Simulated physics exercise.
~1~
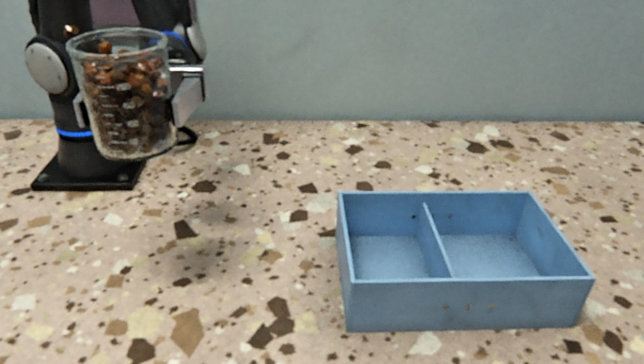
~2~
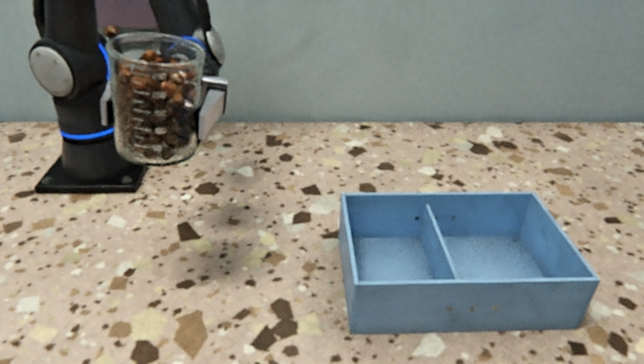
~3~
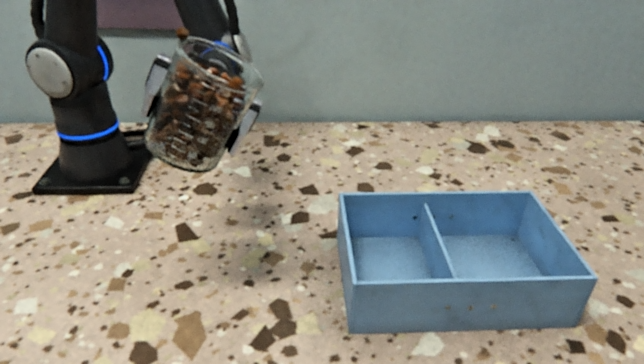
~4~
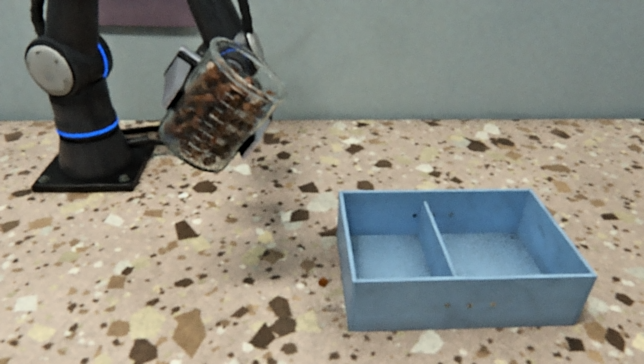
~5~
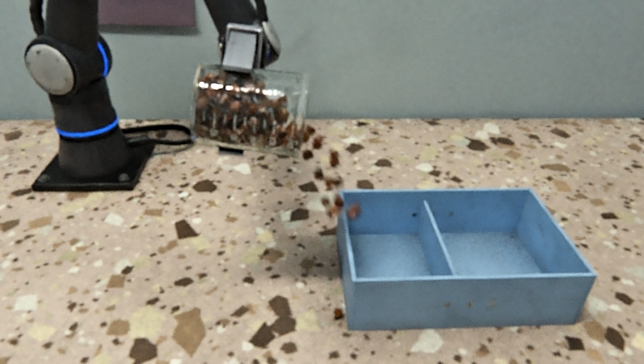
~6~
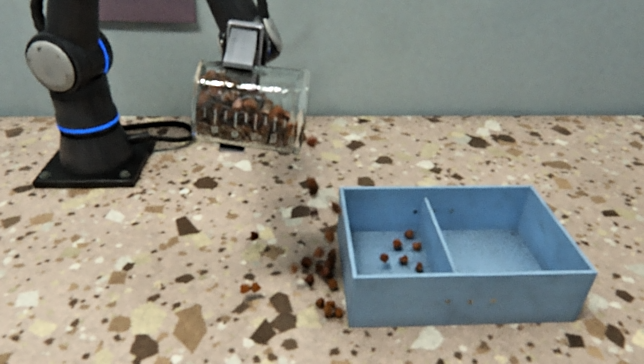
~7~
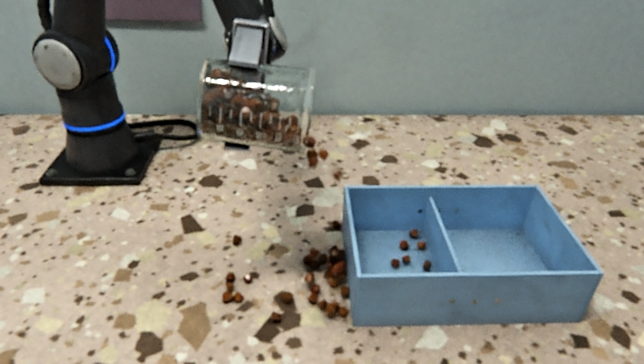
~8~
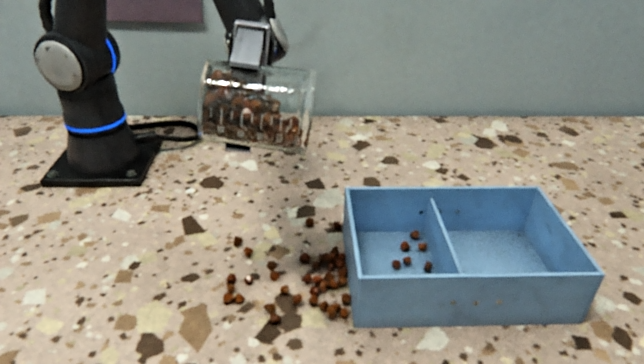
The clip opens with a dark robot arm holding a clear cup full of small brown pellets upright, to the left of a blue box split into two compartments on a speckled surface. The arm carries the cup to the right and starts to lean it toward the box. It keeps tipping until the cup lies on its side, and pellets spill from its mouth near the box's left edge. Some land in the left compartment, while more pile up outside against the wall. The cup finally stays sideways, still holding many pellets, and the right compartment remains empty.
